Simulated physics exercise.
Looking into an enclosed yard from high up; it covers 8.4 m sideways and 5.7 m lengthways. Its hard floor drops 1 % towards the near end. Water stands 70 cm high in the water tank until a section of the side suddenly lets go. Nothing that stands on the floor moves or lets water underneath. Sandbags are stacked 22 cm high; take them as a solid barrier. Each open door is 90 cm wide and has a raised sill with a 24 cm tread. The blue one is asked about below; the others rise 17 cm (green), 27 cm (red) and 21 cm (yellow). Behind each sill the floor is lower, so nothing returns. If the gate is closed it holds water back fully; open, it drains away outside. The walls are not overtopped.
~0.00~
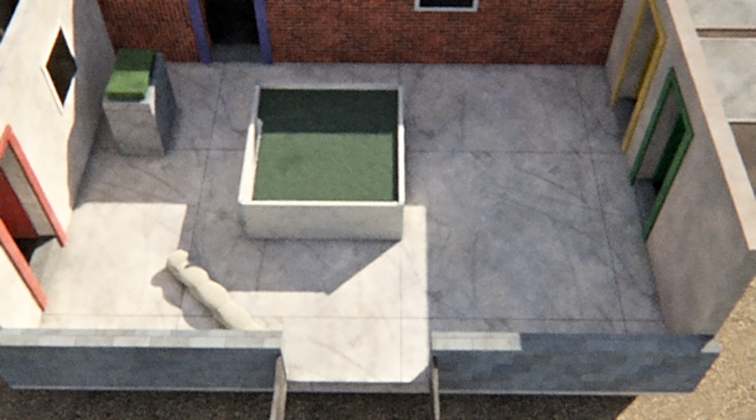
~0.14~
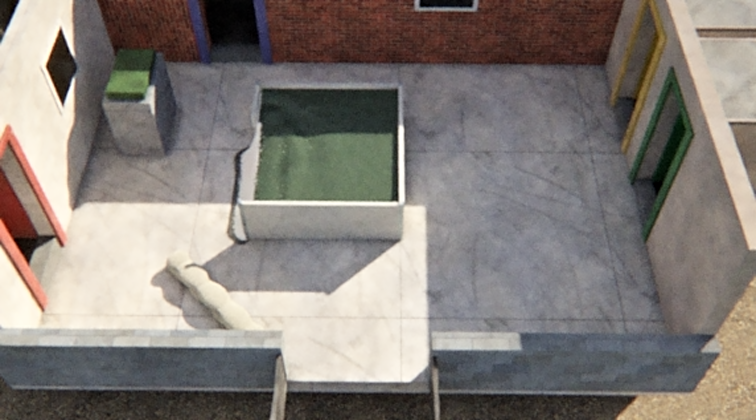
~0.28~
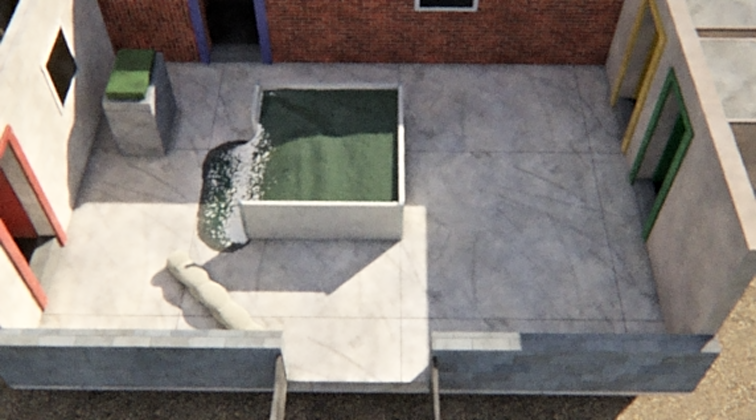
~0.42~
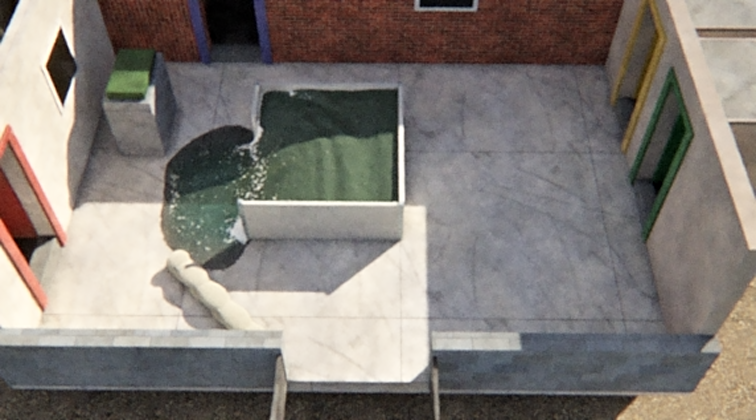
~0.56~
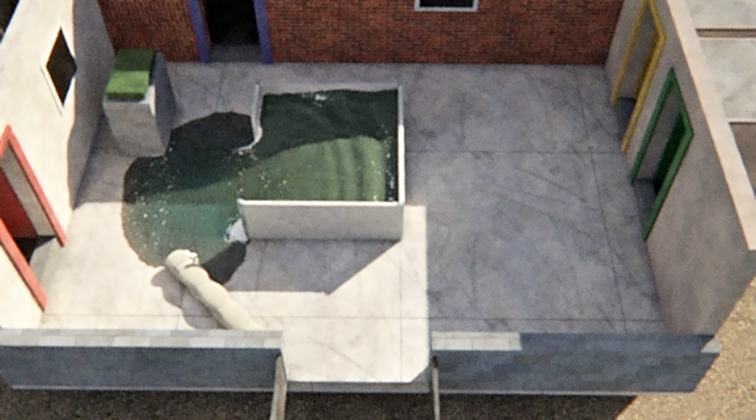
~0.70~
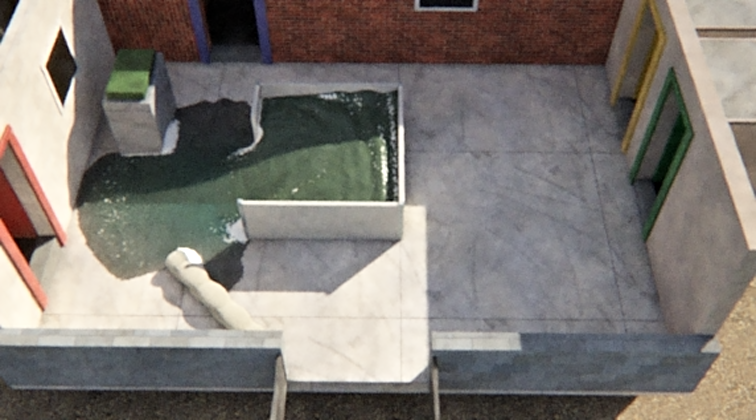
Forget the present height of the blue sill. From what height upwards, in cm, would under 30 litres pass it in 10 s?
Close to 7.5 cm is just enough.
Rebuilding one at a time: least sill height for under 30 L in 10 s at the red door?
About 28 cm at red.
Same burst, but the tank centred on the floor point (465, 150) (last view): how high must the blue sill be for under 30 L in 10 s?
Then roughly 10.0 cm.
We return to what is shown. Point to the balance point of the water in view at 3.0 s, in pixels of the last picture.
Around (210, 201).
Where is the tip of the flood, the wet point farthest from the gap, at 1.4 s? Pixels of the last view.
At about (36, 336).
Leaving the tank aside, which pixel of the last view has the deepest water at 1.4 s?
Around (87, 207).
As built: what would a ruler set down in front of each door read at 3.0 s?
Depths in cm: Green 0, red 28, blue 11, yellow 0.
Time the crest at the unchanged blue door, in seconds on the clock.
At about 3.4 s.
After 1.4 s water covers 20 % of the floor, deepest (45 cm) near (87, 207); it has not reached the blue door.
After 3.0 s water covers 40 % of the floor, deepest (44 cm) near (32, 348); 11 cm at the blue door, 0 litres in over its 20 cm sill.
After 10.0 s water covers 90 % of the floor, deepest (16 cm) near (29, 360); 12 cm at the blue door, 0 litres in over its 20 cm sill.
At the blue door as built, the water arrived by 1.8 s and peaked near 14 cm at 3.4 s.
With a sill of 6 cm, 50 litres would have come in within the 10 s; with 9.5 cm, 12 litres. So under 30 litres takes about 7.5 cm.
